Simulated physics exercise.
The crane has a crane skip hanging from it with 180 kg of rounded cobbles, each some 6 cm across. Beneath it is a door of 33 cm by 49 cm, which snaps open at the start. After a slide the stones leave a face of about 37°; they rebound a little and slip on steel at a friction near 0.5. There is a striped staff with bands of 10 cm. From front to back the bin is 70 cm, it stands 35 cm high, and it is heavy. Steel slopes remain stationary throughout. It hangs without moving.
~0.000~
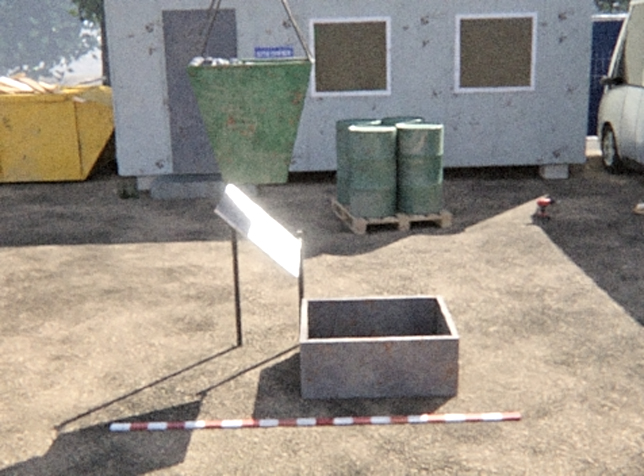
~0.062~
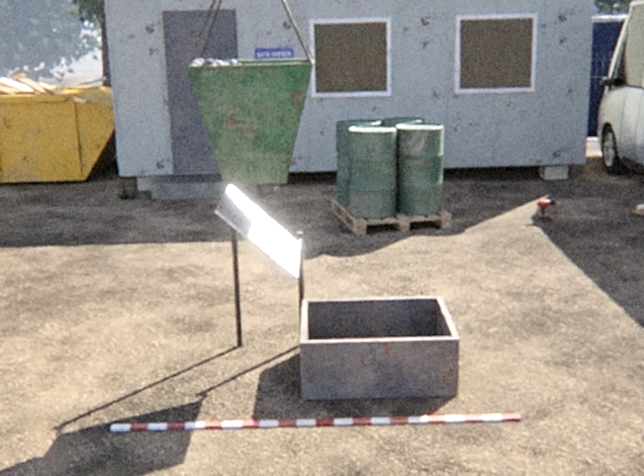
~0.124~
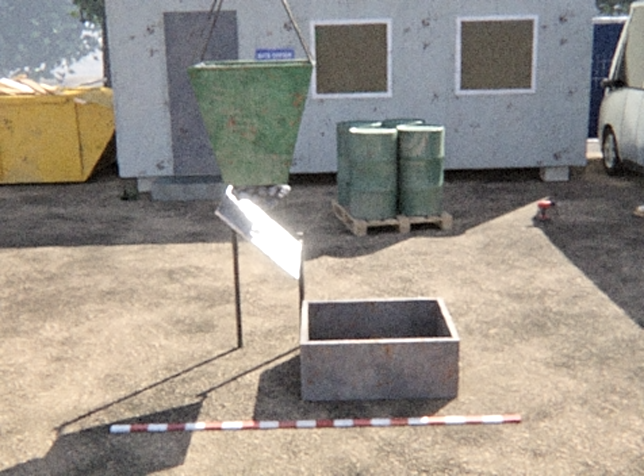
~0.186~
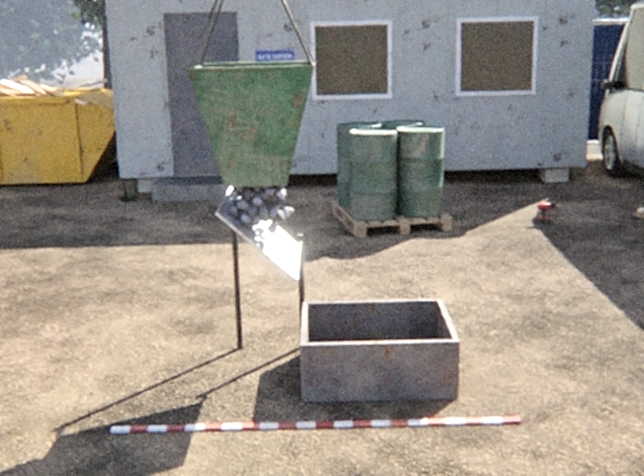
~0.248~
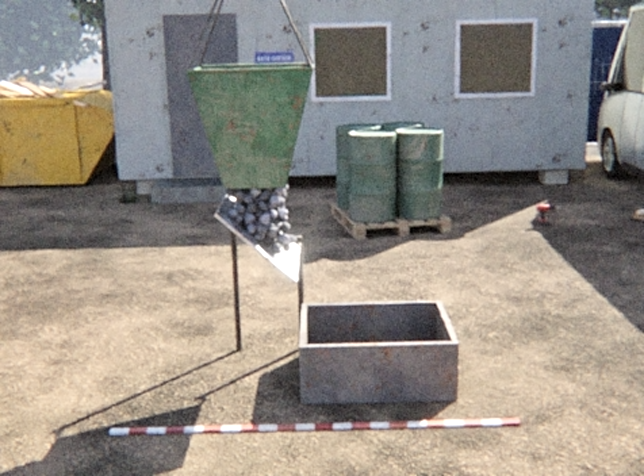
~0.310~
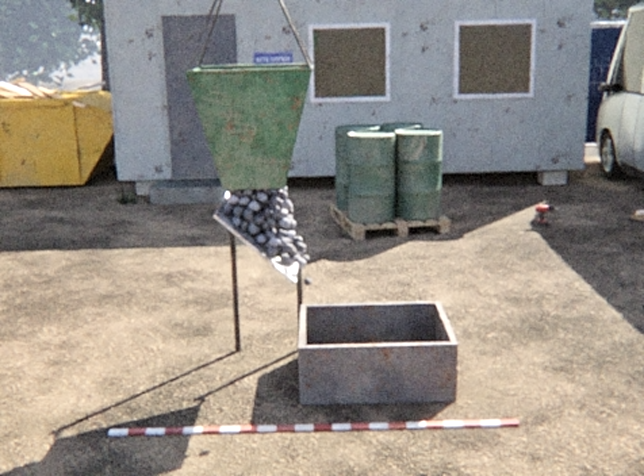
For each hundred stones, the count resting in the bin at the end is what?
It is about 77.
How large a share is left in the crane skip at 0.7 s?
Roughly 15 percent, give or take.
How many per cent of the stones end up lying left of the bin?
Around 0 in a hundred of them.
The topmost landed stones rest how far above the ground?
30 cm.
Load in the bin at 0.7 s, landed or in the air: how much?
At that moment: About 35 %.
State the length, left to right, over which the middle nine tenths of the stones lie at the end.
Around 70 centimetres.
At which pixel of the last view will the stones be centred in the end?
About (379, 360).
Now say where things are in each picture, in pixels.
The outlet is at (255, 174); nothing has dropped yet, in the first frame.
The outlet is at (255, 175); 2 % is out, in the second frame.
Outlet at (255, 176), the stream shows down to (269, 196); 92 % still inside, in the third frame.
Outlet at (255, 177), the stream shows down to (275, 218); 84 % still inside, in the fourth frame.
Outlet at (255, 179), the stream shows down to (283, 244); 75 % still inside, in the fifth frame.
Outlet at (254, 180), the stream shows down to (299, 262); 66 % still inside, in the sixth frame.
After 0.7 s, 16 % in the crane skip, 33 % on the steel, 9 % falling or lying left of the bin, 36 % falling or lying in the bin, 7 % falling or lying beside or right of the bin; the stones farthest right are at (417, 370).
After 1.1 s, 0 % in the crane skip, 8 % on the steel, 4 % falling or lying left of the bin, 69 % falling or lying in the bin, 19 % falling or lying beside or right of the bin; the stones farthest right are at (452, 366).
After 1.7 s, 0 % in the crane skip, 1 % falling or lying left of the bin, 77 % falling or lying in the bin, 22 % falling or lying beside or right of the bin; the stones farthest right are at (531, 386).
After 2.6 s, 0 % in the crane skip, 1 % falling or lying left of the bin, 77 % falling or lying in the bin, 22 % falling or lying beside or right of the bin; the stones farthest right are at (567, 388).
After 4.5 s, 0 % in the crane skip, 1 % left of the bin, 77 % in the bin, 22 % beside or right of the bin; the stones farthest right are at (567, 388).
